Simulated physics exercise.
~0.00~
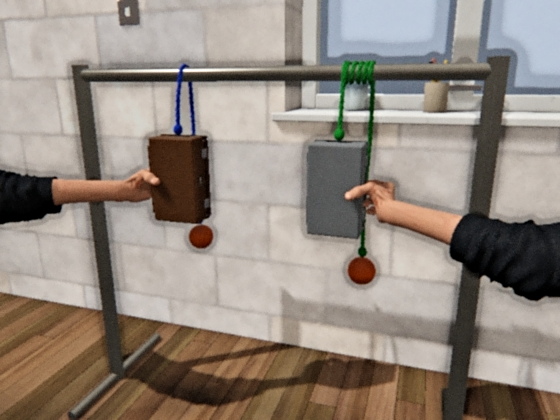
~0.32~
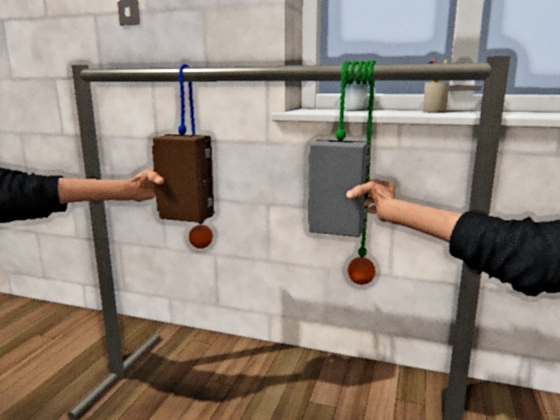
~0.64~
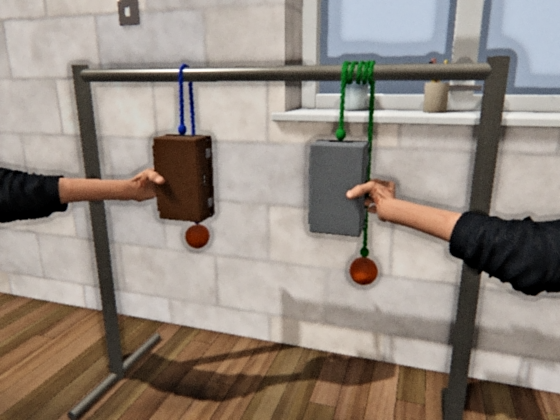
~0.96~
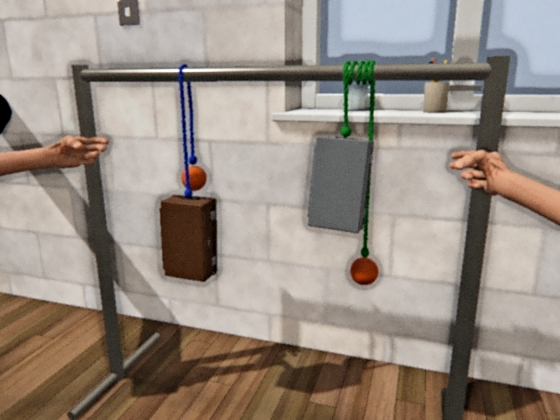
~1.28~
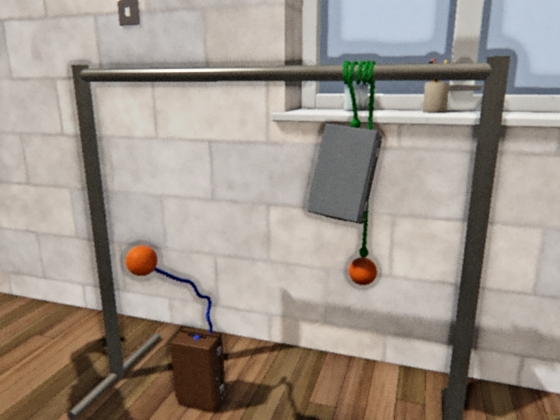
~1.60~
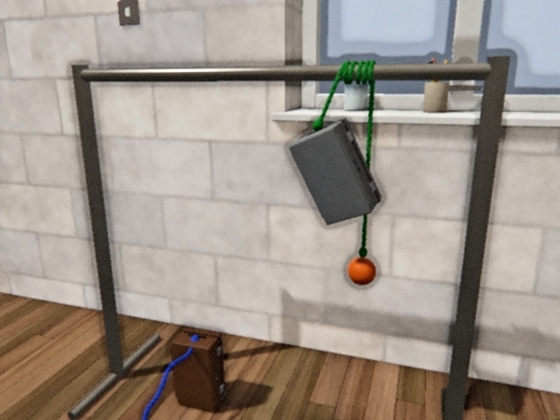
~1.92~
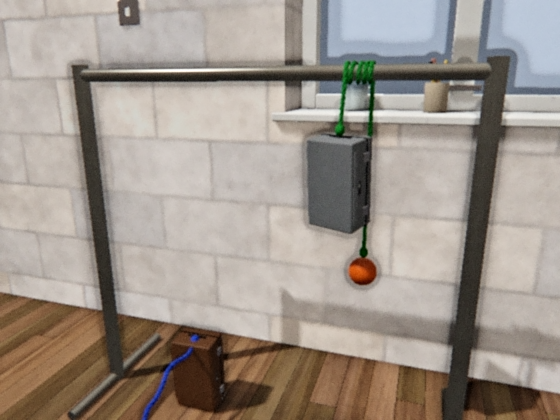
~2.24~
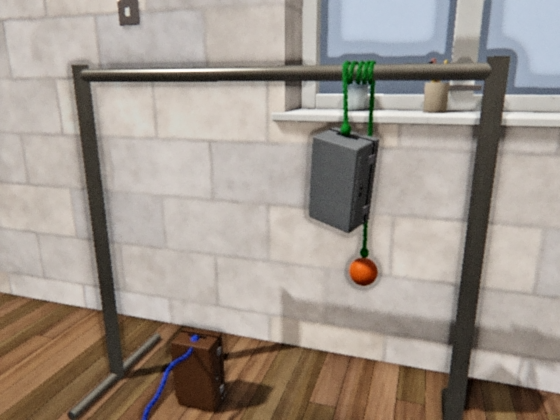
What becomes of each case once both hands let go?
The brown case on the left drops all the way to the floor. The grey case on the right is held up by its rope and stays hanging from the bar.
